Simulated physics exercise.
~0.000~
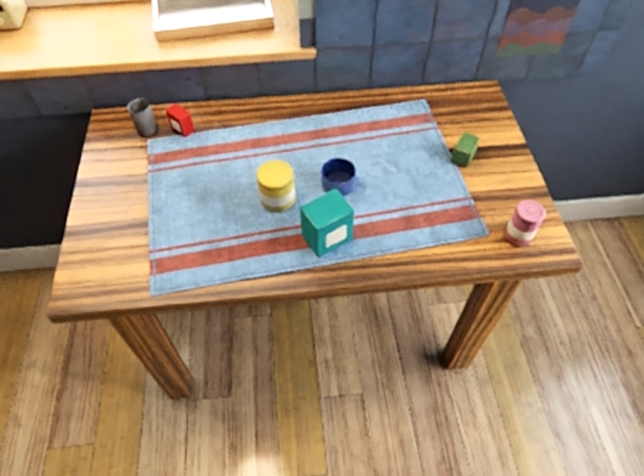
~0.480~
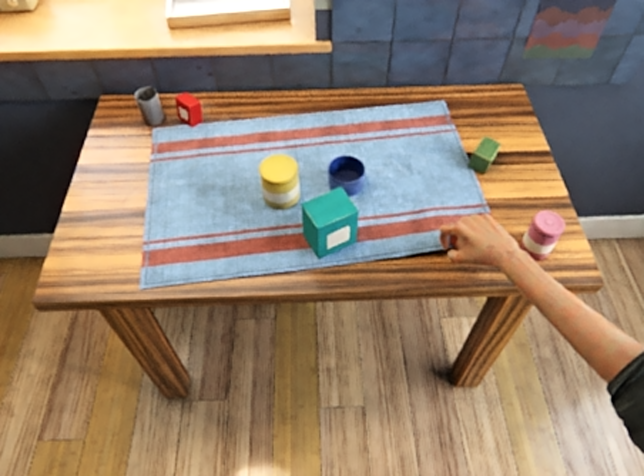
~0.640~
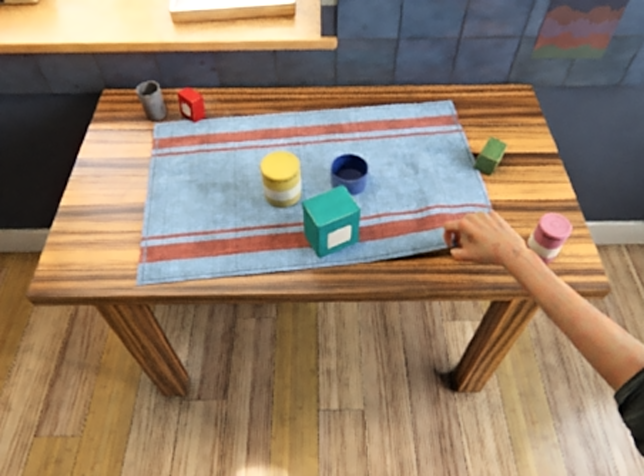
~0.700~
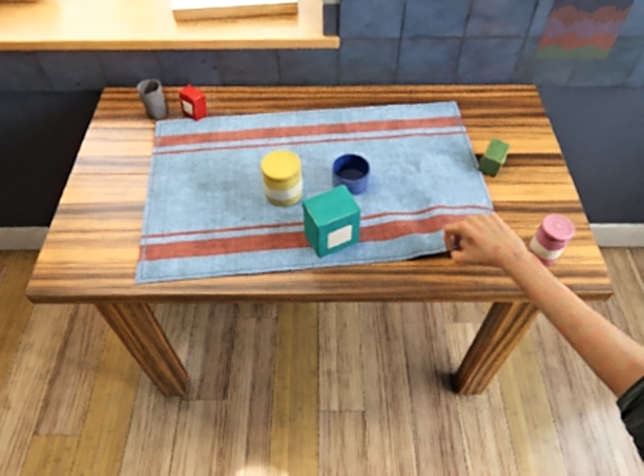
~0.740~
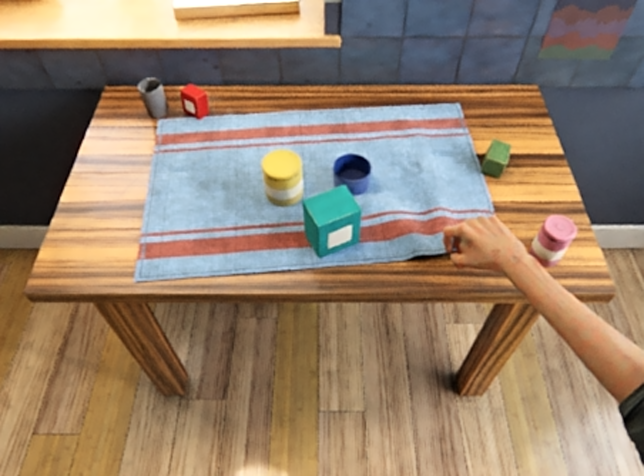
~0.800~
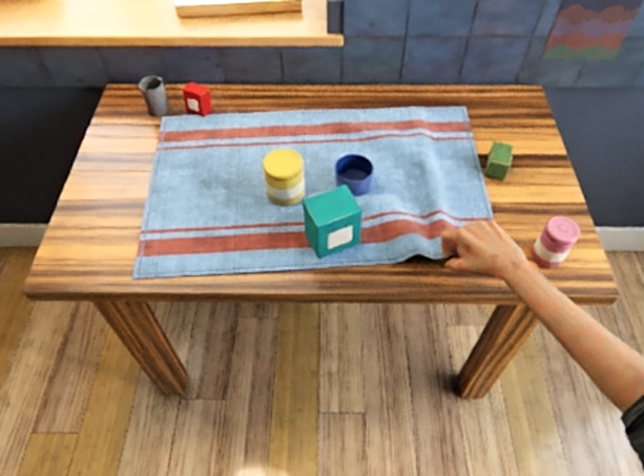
A hand reaches in and nudges the striped towel's right edge slightly, wrinkling the cloth.
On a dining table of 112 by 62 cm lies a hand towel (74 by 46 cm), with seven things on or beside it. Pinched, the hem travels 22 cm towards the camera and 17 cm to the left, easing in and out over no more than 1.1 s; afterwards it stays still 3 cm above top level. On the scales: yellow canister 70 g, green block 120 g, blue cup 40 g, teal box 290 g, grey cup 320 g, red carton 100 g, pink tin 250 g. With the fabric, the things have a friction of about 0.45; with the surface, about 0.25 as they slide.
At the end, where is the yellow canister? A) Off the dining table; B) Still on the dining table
Answer: B.
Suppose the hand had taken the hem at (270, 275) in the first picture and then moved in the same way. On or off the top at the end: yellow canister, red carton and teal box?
Done that way, the yellow canister ends up off the top, the red carton holds its spot, and the teal box ends up off the top.
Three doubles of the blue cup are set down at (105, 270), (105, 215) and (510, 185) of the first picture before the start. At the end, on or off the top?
By position: On, on, on.
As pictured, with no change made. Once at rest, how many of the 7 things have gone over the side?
0.
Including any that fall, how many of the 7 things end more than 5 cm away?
The count is 4.
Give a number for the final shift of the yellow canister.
The yellow canister ends 8 cm from where it began.
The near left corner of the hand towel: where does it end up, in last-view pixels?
(147, 191), roughly.
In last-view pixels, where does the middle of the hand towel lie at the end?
Centre in the last view: Approx. (347, 215).
By 1.0 s, 100 % of the hand towel is still over the top; yellow canister 1 cm off its start, red carton 4 cm off its start, blue cup 3 cm off its start.
By 1.3 s, 95 % of the hand towel is still over the top; yellow canister 3 cm off its start, blue cup 8 cm off its start, red carton 6 cm off its start.
By 1.5 s, 90 % of the hand towel is still over the top; yellow canister 5 cm off its start at (303, 173), blue cup 13 cm off its start at (370, 213), teal box 9 cm off its start at (300, 233).
By 1.7 s, 85 % of the hand towel is still over the top; yellow canister 7 cm off its start, blue cup 15 cm off its start, teal box 10 cm off its start.
By 3.3 s, 85 % of the hand towel is still over the top; yellow canister 7 cm off its start at (309, 177), blue cup 16 cm off its start at (374, 223), teal box 10 cm off its start at (296, 237), red carton 7 cm off its start at (220, 85).
